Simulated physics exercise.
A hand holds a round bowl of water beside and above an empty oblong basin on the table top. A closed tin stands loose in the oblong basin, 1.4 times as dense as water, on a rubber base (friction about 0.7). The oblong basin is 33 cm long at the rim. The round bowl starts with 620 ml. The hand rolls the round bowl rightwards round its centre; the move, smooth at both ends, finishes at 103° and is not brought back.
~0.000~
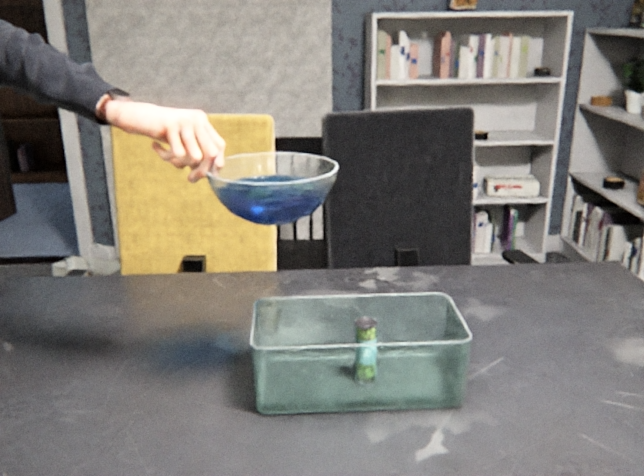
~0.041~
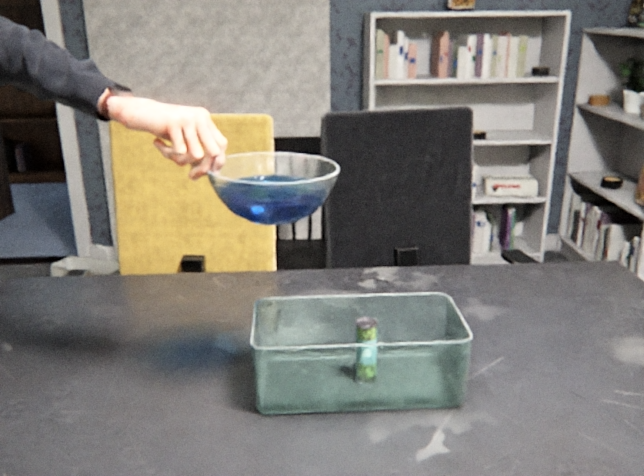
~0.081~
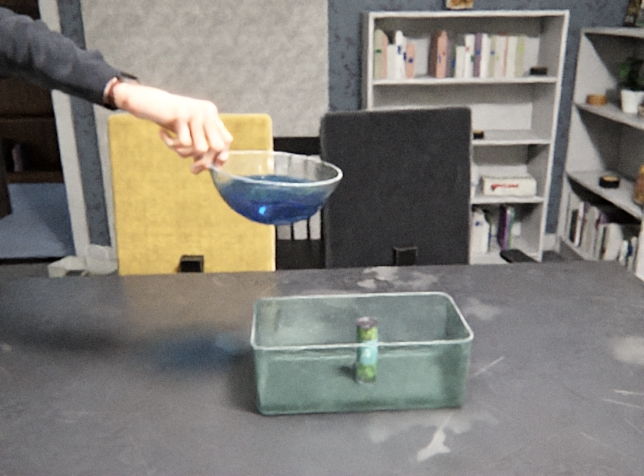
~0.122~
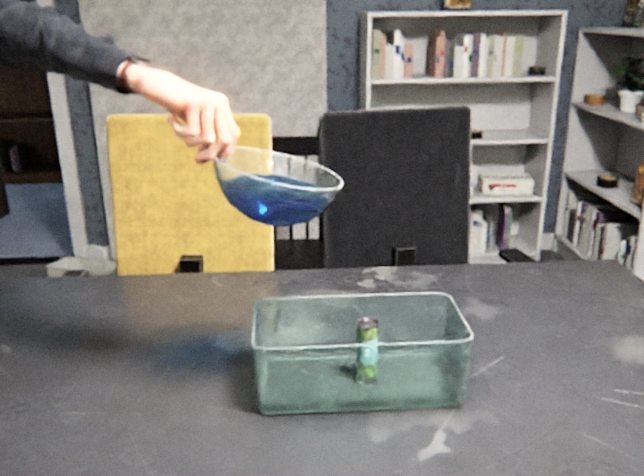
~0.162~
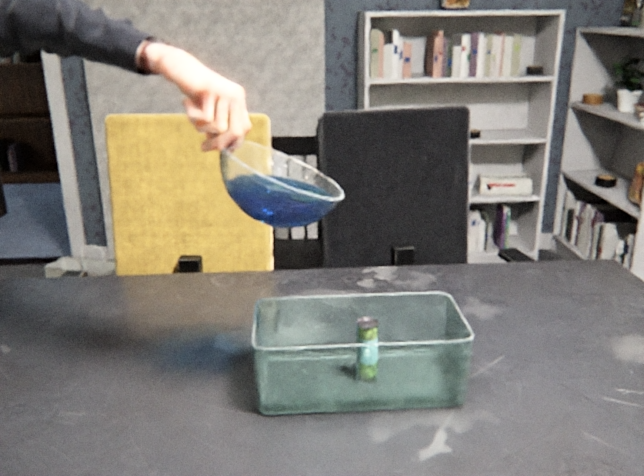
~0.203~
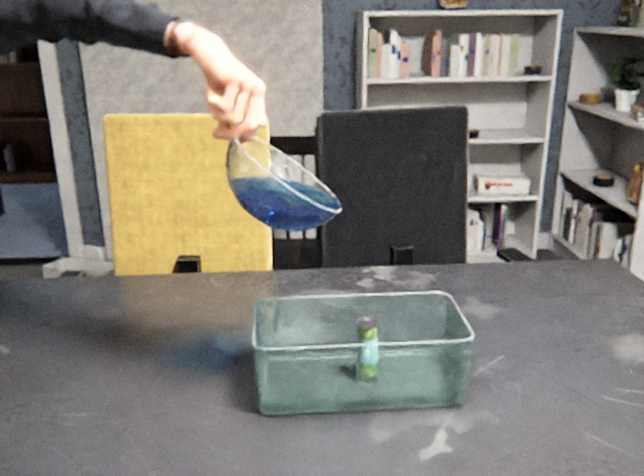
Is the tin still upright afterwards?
The tin stays up.
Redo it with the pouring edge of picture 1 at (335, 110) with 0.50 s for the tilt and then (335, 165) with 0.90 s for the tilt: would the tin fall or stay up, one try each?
First it remains upright; then it remains upright.
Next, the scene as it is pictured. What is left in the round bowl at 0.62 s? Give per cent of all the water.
About 0 per cent.
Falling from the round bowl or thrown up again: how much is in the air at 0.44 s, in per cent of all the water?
About 72 per cent.
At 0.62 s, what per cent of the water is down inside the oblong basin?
About 94 per cent.
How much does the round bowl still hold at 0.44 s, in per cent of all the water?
Near 3 in a hundred.
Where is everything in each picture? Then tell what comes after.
Tilt 0°; pouring edge (337, 167); surface from (217, 188) to (328, 186); the oblong basin's rim runs from (253, 323) to (459, 316); the tin's top is at (366, 325), in the first frame.
Tilt 2°; pouring edge (338, 169); surface from (218, 187) to (328, 187), in the second frame.
Tilt 7°; pouring edge (340, 174); surface from (219, 185) to (329, 189), in the third frame.
Tilt 14°; pouring edge (342, 183); surface from (222, 182) to (332, 193), in the fourth frame.
Tilt 25°; pouring edge (342, 194); surface from (226, 180) to (333, 196), in the fifth frame.
Tilt 37°; pouring edge (340, 208); surface from (231, 181) to (336, 199), in the sixth frame.
After 0.44 s the tilt is 100° and 3 per cent is still to pour; the tin stands where it began.
After 0.62 s the tilt is 103° and 0 per cent is still to pour; the tin stands where it began.
After 0.80 s the tilt is 103° and 0 per cent is still to pour; the tin stands where it began.
After 1.00 s the tilt is 103° and 0 per cent is still to pour; the tin stands where it began.
In the end the tin stands where it began.
